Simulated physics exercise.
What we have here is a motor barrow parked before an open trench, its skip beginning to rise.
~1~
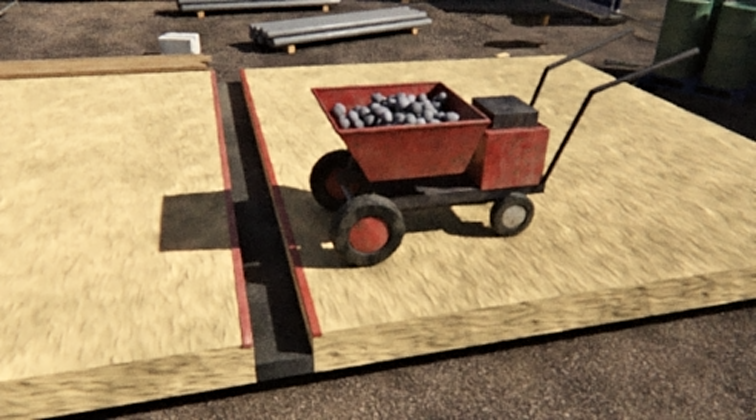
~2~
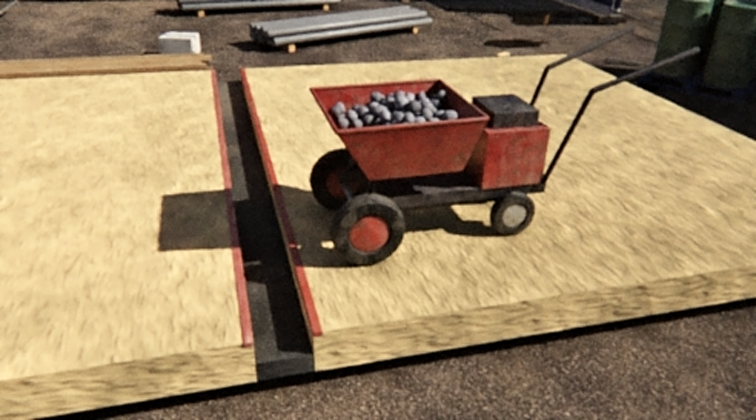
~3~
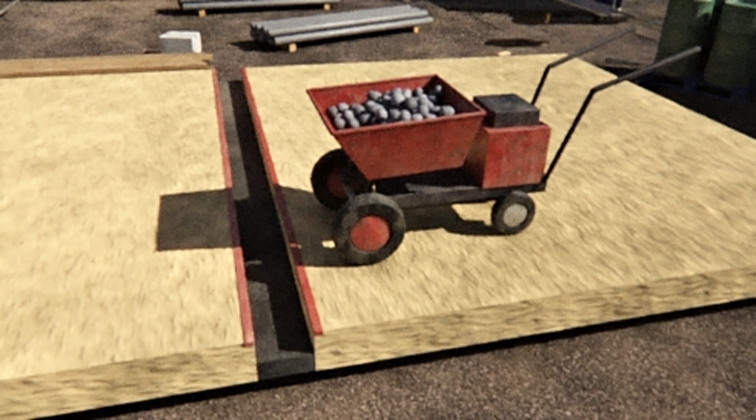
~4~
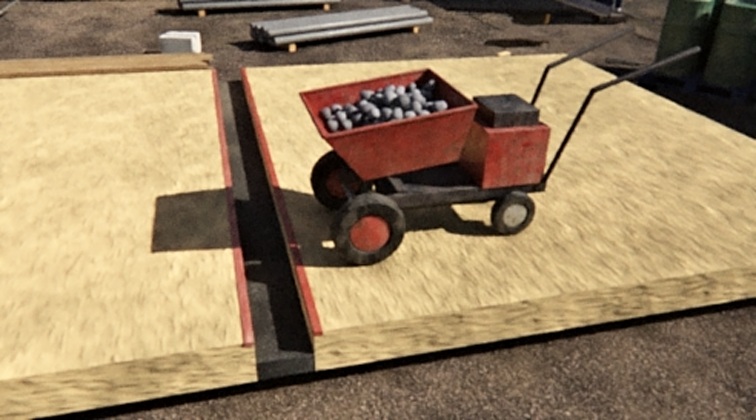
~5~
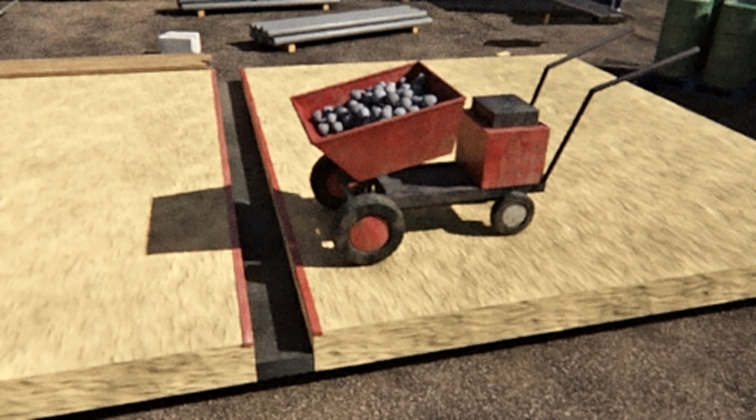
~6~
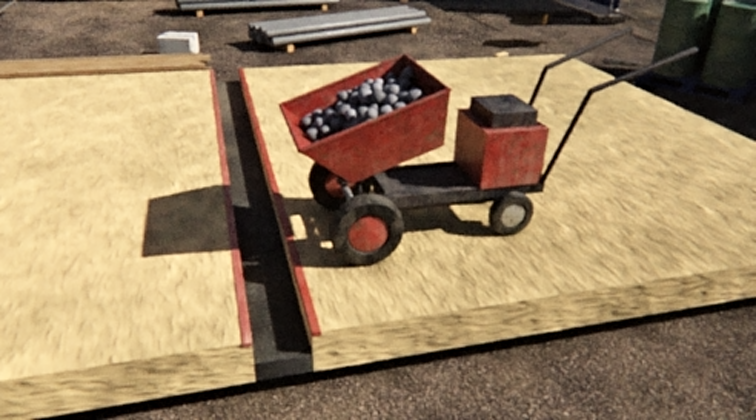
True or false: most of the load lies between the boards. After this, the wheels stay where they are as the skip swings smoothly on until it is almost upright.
False.
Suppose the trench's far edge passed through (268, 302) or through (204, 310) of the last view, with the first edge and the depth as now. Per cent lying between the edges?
About 0 and 70 per cent.
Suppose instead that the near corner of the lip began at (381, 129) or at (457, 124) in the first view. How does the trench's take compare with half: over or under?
First attempt: Beyond half; second attempt: Short of half.
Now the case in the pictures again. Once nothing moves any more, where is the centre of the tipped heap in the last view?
(197, 244).
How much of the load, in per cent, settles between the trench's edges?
It comes to around 15 per cent of the load.
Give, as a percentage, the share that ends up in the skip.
I'd say around 15 per cent.
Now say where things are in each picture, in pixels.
Lip of the skip near (338, 132), level; top of the load near (398, 118), round cobbles; first edge of the trench near (307, 297); far edge near (243, 306), the trench under half as wide as the skip, and about half as deep as wide, in the first picture.
Lip of the skip near (336, 132), level; top of the load near (398, 117), in the second picture.
Lip of the skip near (332, 134), tipped barely; top of the load near (407, 108), in the third picture.
Lip of the skip near (323, 137), tipped a little; top of the load near (400, 105), in the fourth picture.
Lip of the skip near (313, 143), tipped a little; top of the load near (390, 102), in the fifth picture.
Lip of the skip near (300, 151), tipped clearly; top of the load near (393, 92); first edge of the trench near (306, 296); far edge near (242, 305), in the sixth picture.
Shortly afterwards, skip tipped steeply; the whole lot in the skip.
Next, skip tipped right over; near two thirds in the skip; only a few in or heaped over the trench; near a third beyond it; only a few falling.
Some moments later, skip tipped right over; near a quarter in the skip; a little in or heaped over the trench; near two thirds beyond it.
In the end, skip tipped right over; a little in the skip; a little in or heaped over the trench; near two thirds beyond it.
